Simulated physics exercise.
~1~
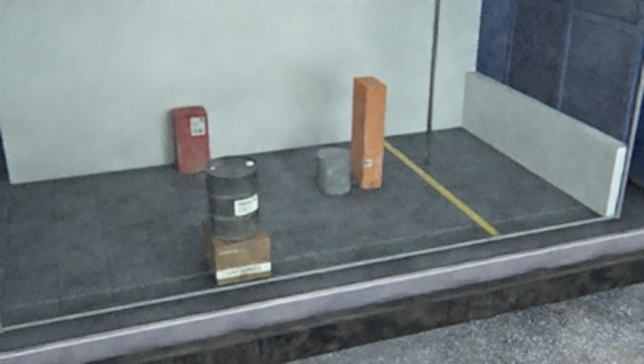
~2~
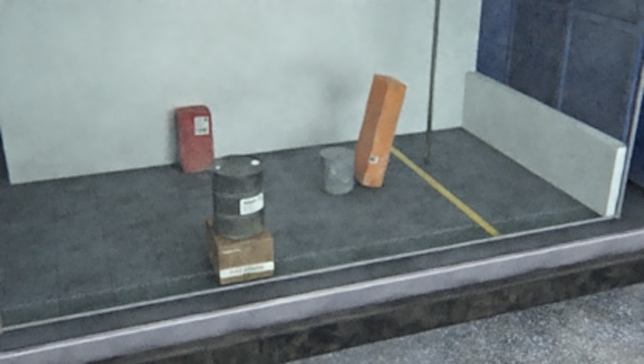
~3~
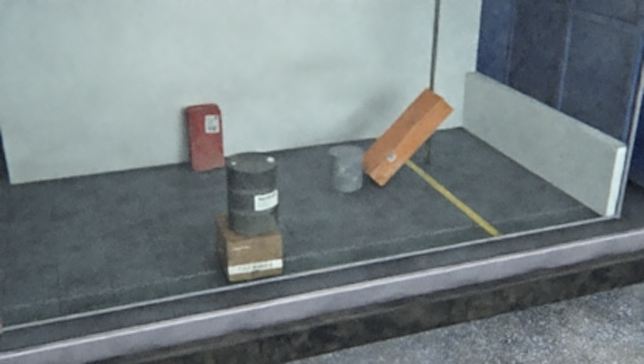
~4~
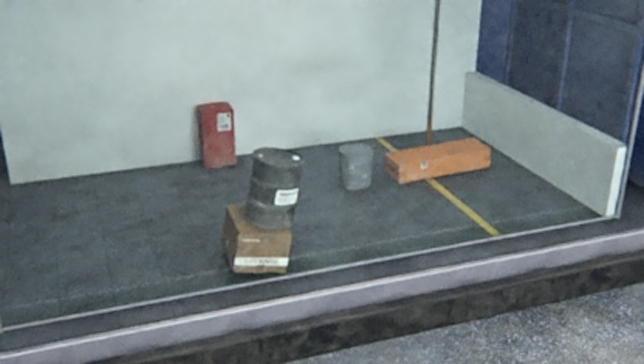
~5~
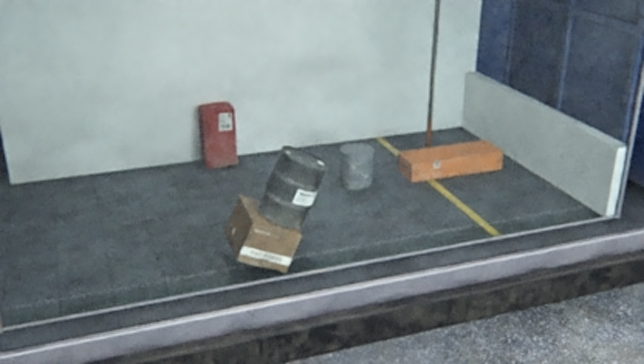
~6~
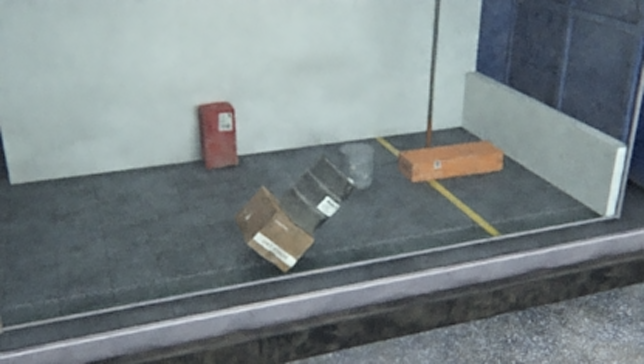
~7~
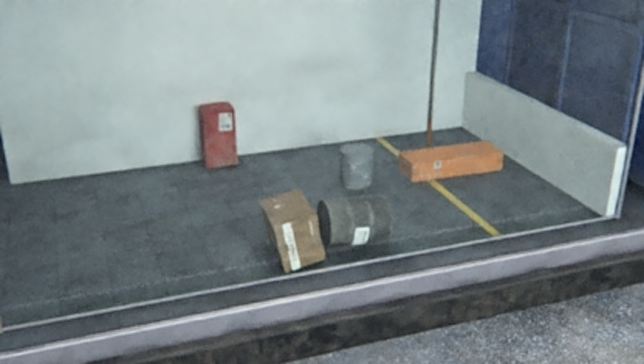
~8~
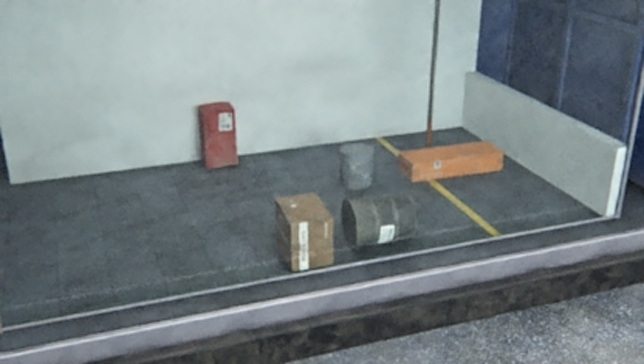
A black drum stands on a brown carton near the front of a dark van floor, seen from slightly above through the open side. Behind them are a red pack at left, a grey bucket near the middle and a tall orange box beside a yellow line. The orange box tips rightward and falls across the line, while the other things slide a little to the right. Then the carton tilts over and the drum topples off it to the right. The carton ends on its side and the drum lies beside it, short of the line, with the orange box resting beyond it.
